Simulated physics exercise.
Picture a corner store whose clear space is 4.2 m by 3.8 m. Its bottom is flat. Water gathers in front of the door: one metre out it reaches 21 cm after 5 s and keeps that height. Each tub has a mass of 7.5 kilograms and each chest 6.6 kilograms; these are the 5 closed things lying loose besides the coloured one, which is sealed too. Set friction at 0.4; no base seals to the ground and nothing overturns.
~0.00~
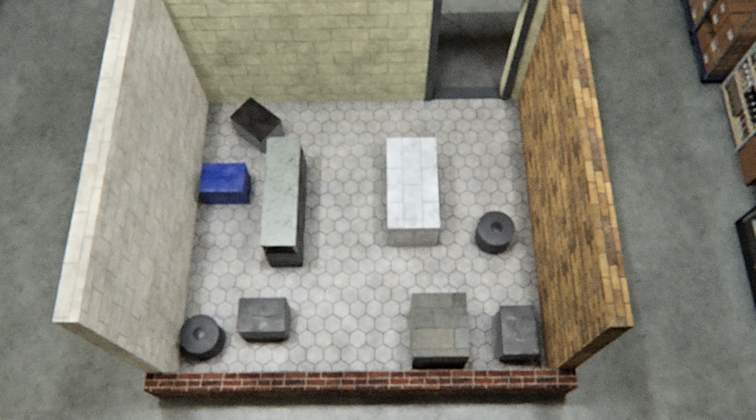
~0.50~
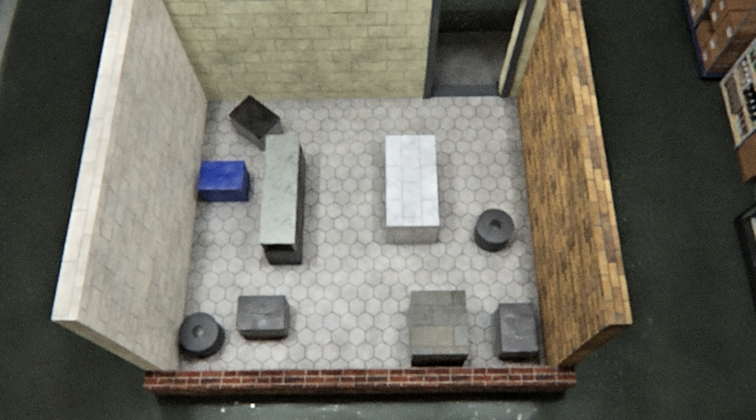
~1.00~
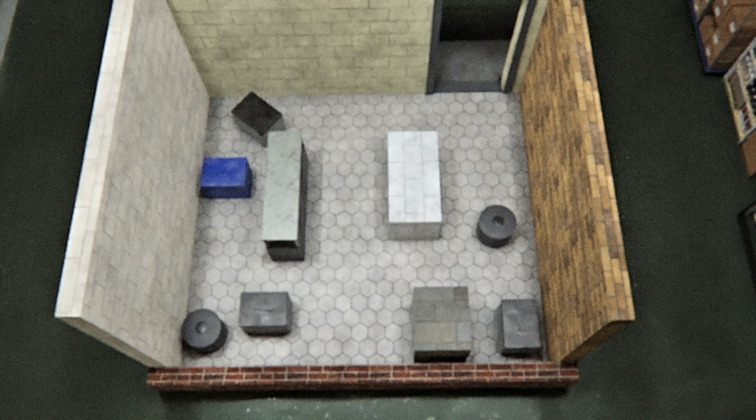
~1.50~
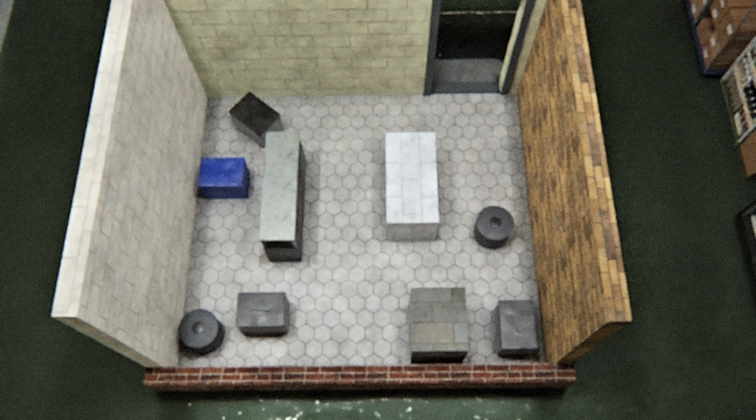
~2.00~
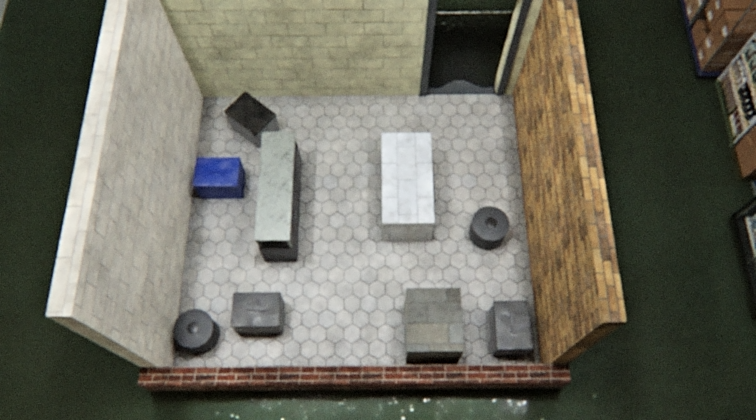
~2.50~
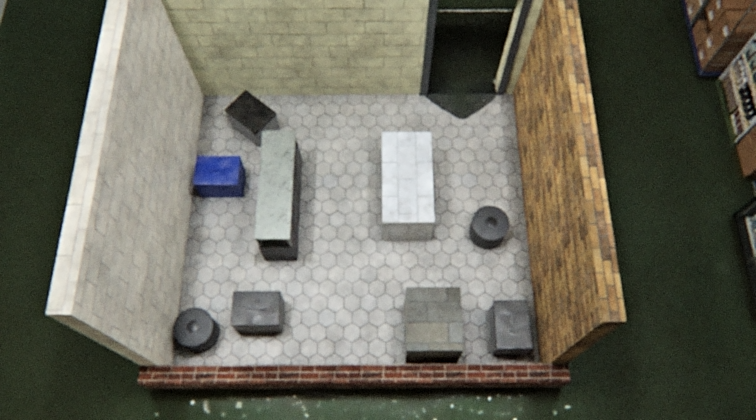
At the start, a blue chest and several grey blocks and round objects sit on the dry tiled floor of a roofless store, with grey ground outside. The ground outside turns dark green, then a small dark patch of water spreads inside the back doorway, while the objects stay in place.
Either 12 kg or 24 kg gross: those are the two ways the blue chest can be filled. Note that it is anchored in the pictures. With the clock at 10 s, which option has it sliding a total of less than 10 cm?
Answer: 12 kg.
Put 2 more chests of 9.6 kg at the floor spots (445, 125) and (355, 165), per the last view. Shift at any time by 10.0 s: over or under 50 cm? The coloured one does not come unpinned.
Result, in order - exceeds it; falls shy.
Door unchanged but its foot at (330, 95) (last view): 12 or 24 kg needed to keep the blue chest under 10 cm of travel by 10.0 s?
Then only the heavier mass works.
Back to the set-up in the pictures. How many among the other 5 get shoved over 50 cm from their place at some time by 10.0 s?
I count 1 of them.
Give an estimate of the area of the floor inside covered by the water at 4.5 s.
Around 3.5 m2 of it.
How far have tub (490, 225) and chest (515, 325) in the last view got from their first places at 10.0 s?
Respectively 150 and 30 centimetres.
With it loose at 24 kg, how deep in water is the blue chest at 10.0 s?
About 3 cm.
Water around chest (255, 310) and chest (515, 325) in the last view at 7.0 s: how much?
Depths: Near 0 cm, then near 13 cm.
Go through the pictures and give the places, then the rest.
The first picture shows the blue chest at (222, 177), on the bottom; 0.0 m2 under water; 0 of 6 have shifted.
The second picture shows the blue chest at (221, 175) rests on the ground; 0.0 m2 under water; 0 of 6 have shifted.
The third picture shows the blue chest at (224, 172), on the bottom; water covers 0.0 m2; 0 of 6 have shifted.
The fourth picture shows the blue chest at (221, 172), on the bottom; 0.0 m2 under water; 0 of 6 have shifted.
The fifth picture shows the blue chest at (217, 172) rests on the ground; water covers 0.0 m2; 0 of 6 have shifted.
The sixth picture shows the blue chest at (217, 170) rests on the ground; 0.2 m2 under water; 0 of 6 have shifted.
After 3.5 s the blue chest would be 0 cm from its start with 12 kg and 0 cm from its start with 24 kg; 0 cm of water round it then.
After 4.5 s the blue chest would be 0 cm from its start with 12 kg and 0 cm from its start with 24 kg; 0 cm of water round it then.
After 7.0 s the blue chest would be 0 cm from its start with 12 kg and 0 cm from its start with 24 kg; 1 cm of water round it then.
After 10.0 s the blue chest would be 0 cm from its start with 12 kg and 0 cm from its start with 24 kg; 3 cm of water round it then.
